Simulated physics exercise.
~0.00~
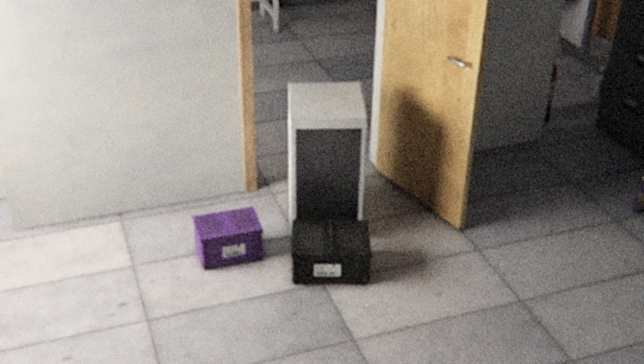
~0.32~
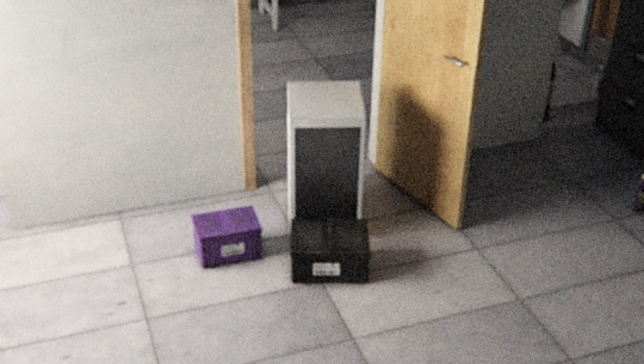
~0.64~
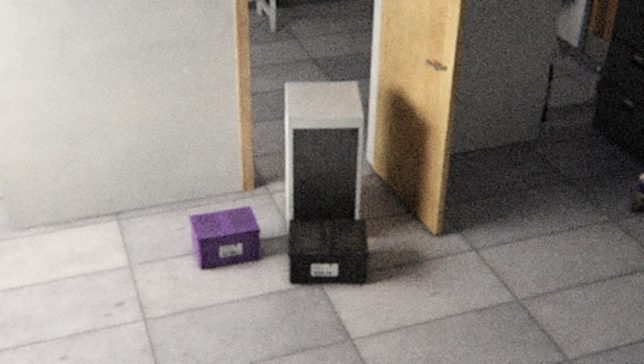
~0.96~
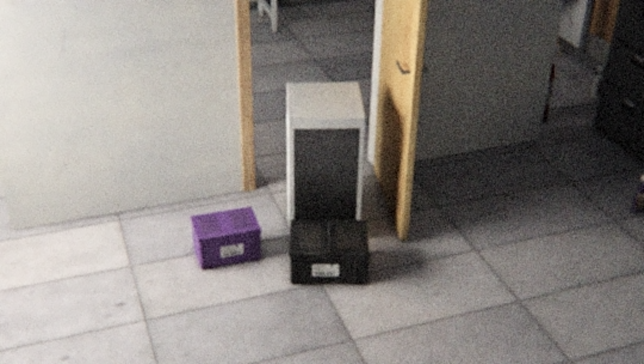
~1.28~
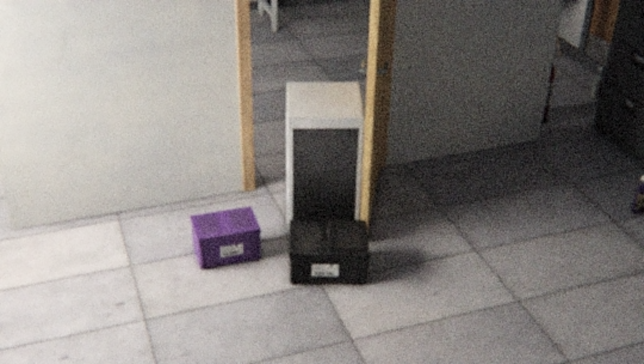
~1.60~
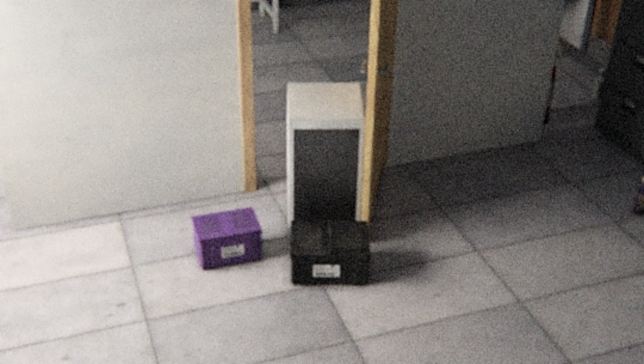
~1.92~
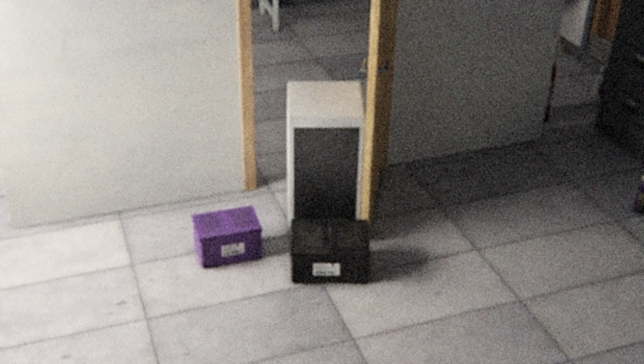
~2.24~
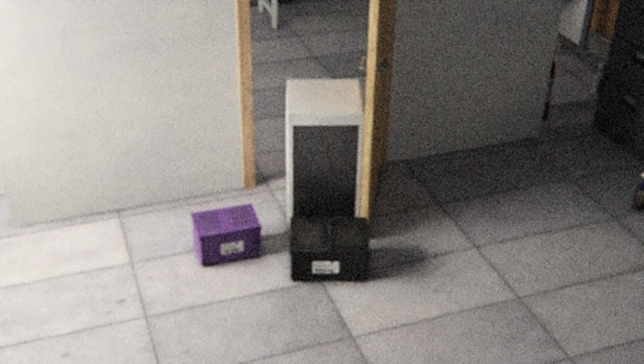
At first, a wooden door stands wide open on a grey tiled floor, with a tall white appliance with a dark front in the doorway. A black tote sits just in front of the appliance, and a purple tote rests to the left. The door begins to swing leftward toward the appliance, its broad face narrowing until mostly its edge shows, though nobody is seen pushing it. It then stops at the appliance's right side, still well short of closing. The view sways slightly as the door stays there, with the appliance and both totes unmoved.
